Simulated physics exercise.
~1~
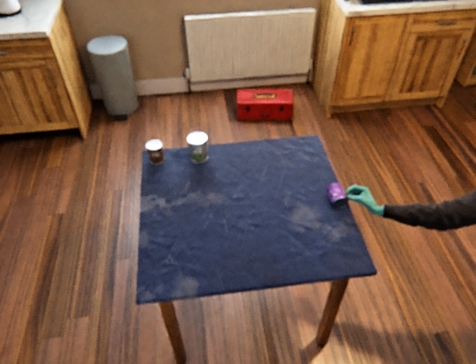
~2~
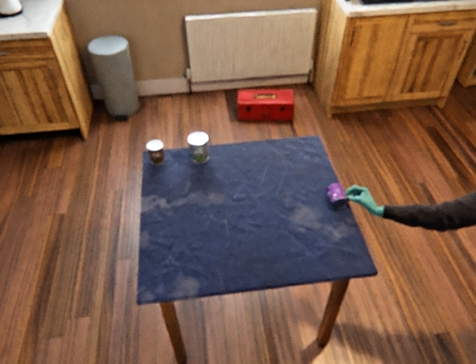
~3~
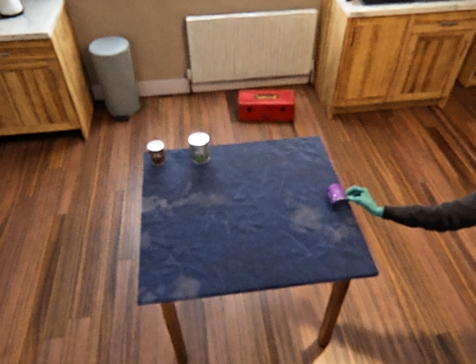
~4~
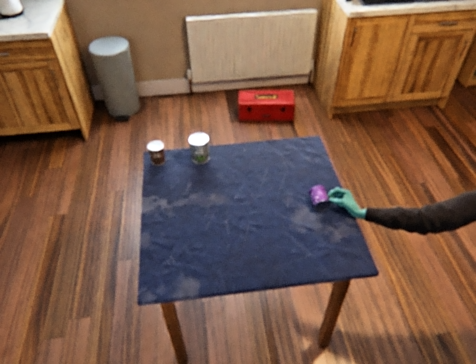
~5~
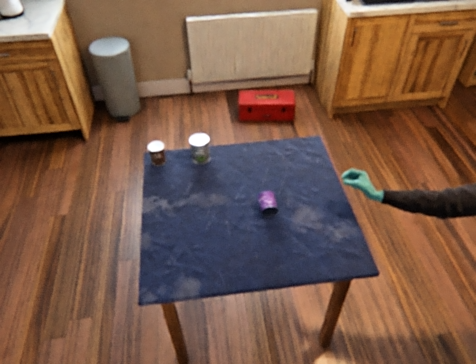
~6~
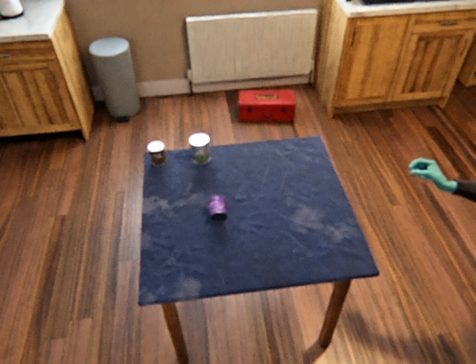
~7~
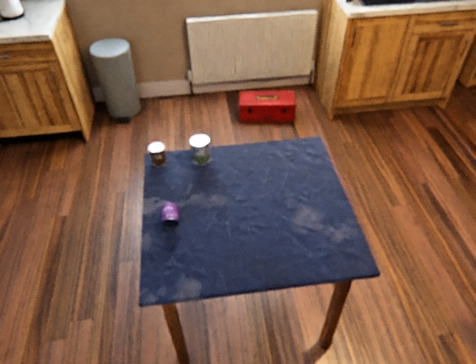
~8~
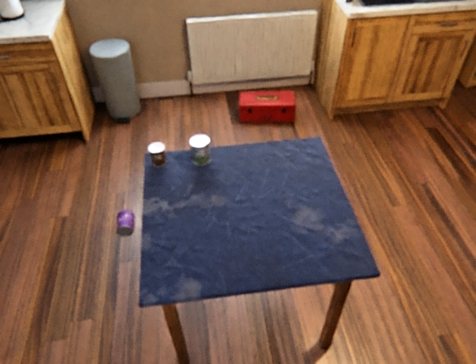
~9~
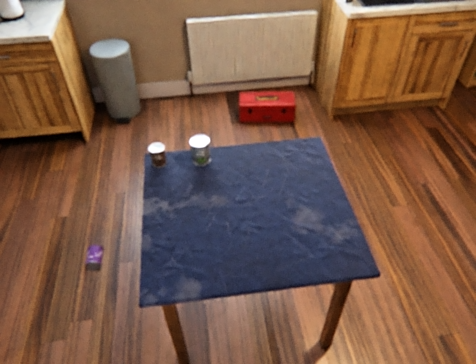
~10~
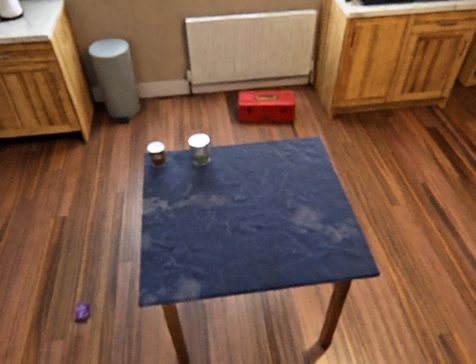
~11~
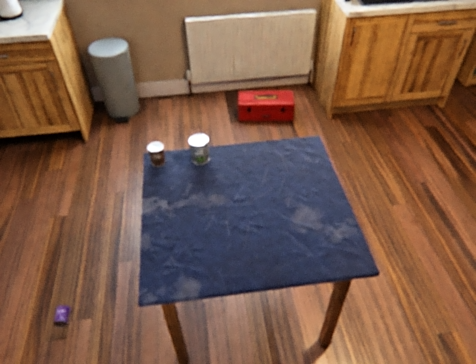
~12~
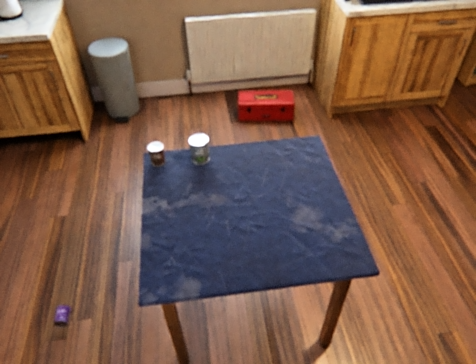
A purple tin lying on its side was pushed left by a gloved hand, which let go and drew back as the tin kept moving across the dark blue table, past two other tins, then dropped off the left edge and came to rest on the wooden floor.
